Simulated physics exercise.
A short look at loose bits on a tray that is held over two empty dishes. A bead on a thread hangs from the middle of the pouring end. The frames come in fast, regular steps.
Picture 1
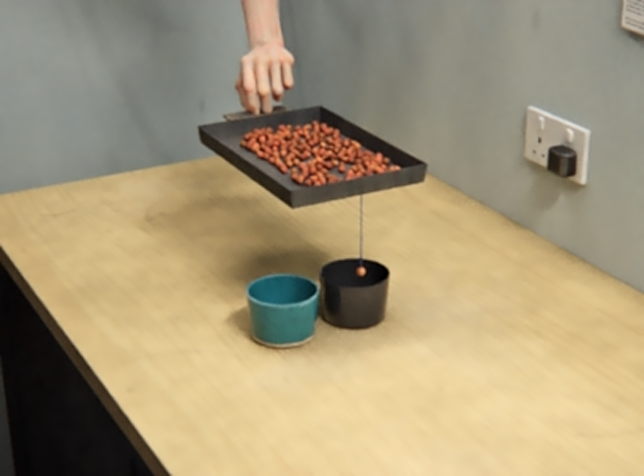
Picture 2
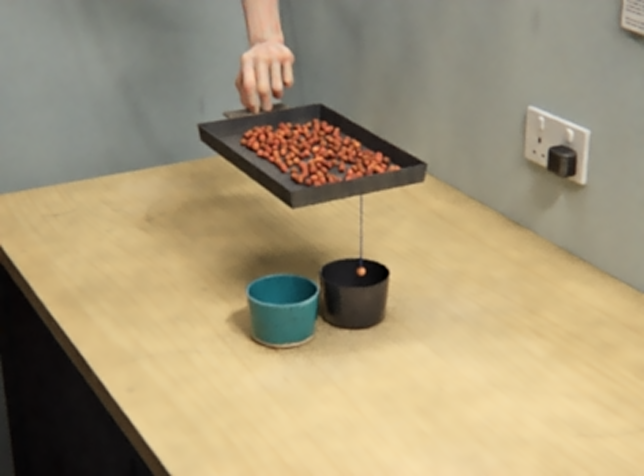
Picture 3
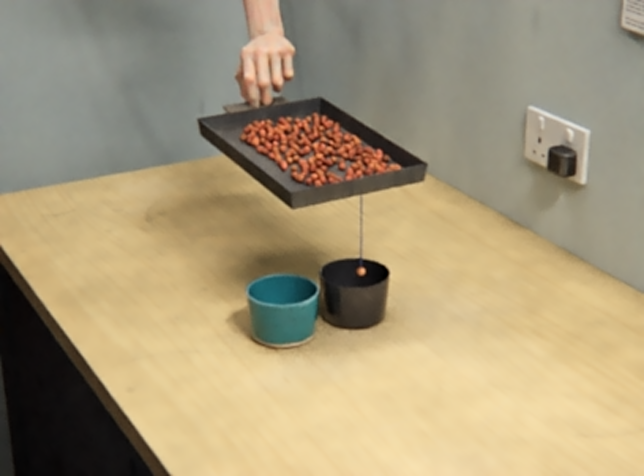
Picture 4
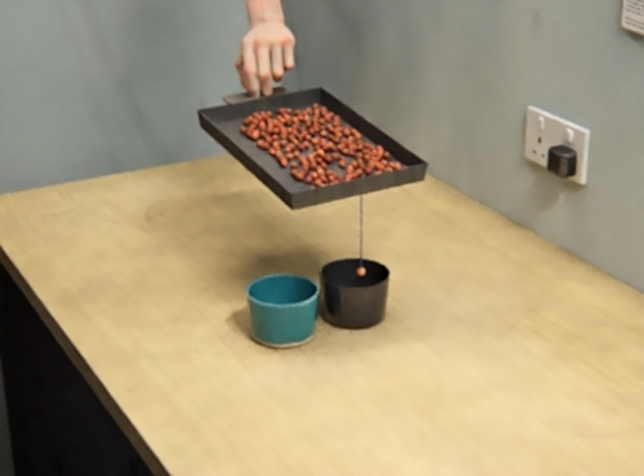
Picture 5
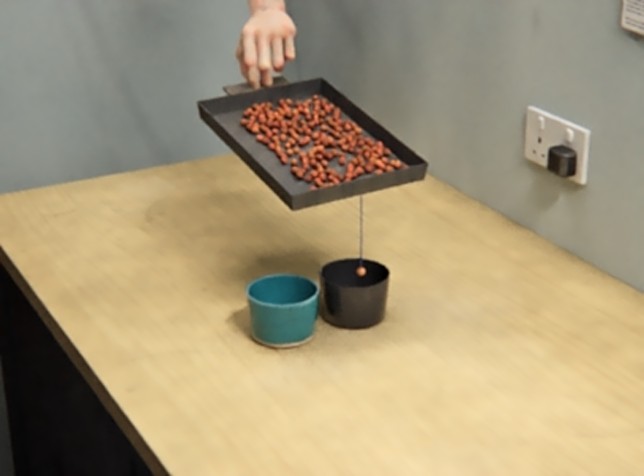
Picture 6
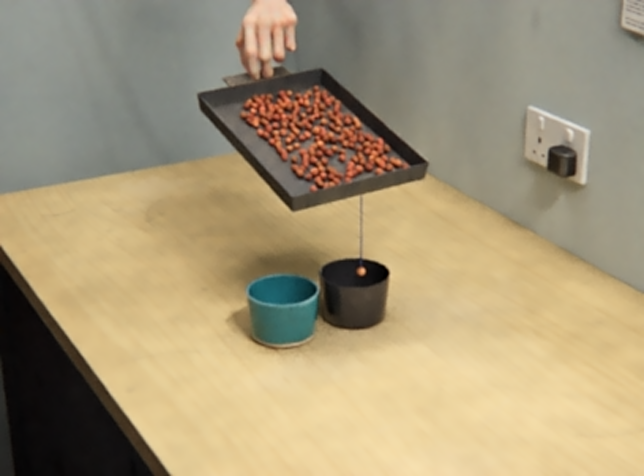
The video shows a hand holding a dark tray of reddish-brown pellets above a teal dish and a black dish, a bead hanging from its near end, then gradually raising the handle end so the tray slants more steeply.
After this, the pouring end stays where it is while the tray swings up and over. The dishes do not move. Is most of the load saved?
They take under half between them.
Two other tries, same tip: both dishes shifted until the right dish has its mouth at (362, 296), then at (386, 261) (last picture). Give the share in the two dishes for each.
Roughly 60 per cent, and 0 per cent.
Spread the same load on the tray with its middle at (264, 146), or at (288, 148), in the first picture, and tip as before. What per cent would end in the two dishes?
First some 0, then 0 per cent.
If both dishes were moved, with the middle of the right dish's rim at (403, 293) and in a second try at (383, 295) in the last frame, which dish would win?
One: The left dish. Two: Left.
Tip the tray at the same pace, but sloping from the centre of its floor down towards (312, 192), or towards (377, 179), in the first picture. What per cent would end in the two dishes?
Roughly 20 per cent, and 0 per cent.
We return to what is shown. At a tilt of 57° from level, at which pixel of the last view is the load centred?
Roughly at (337, 165).
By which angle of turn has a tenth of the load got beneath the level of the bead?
Roughly 100°.
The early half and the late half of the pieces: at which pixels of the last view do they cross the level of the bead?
At about (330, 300), then at (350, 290).
Shortly afterwards, tray tipped steeply; all but a few on the tray; only a few in the air.
Next, tray tipped right over; the bulk on the tray; only a few outside both; a little in the air.
Some moments later, tray tipped past a quarter turn; only a few in the left dish; all but a few outside both.
In the end, tray tipped past a quarter turn; only a few in the left dish; none at all in the right dish; all but a few outside both.
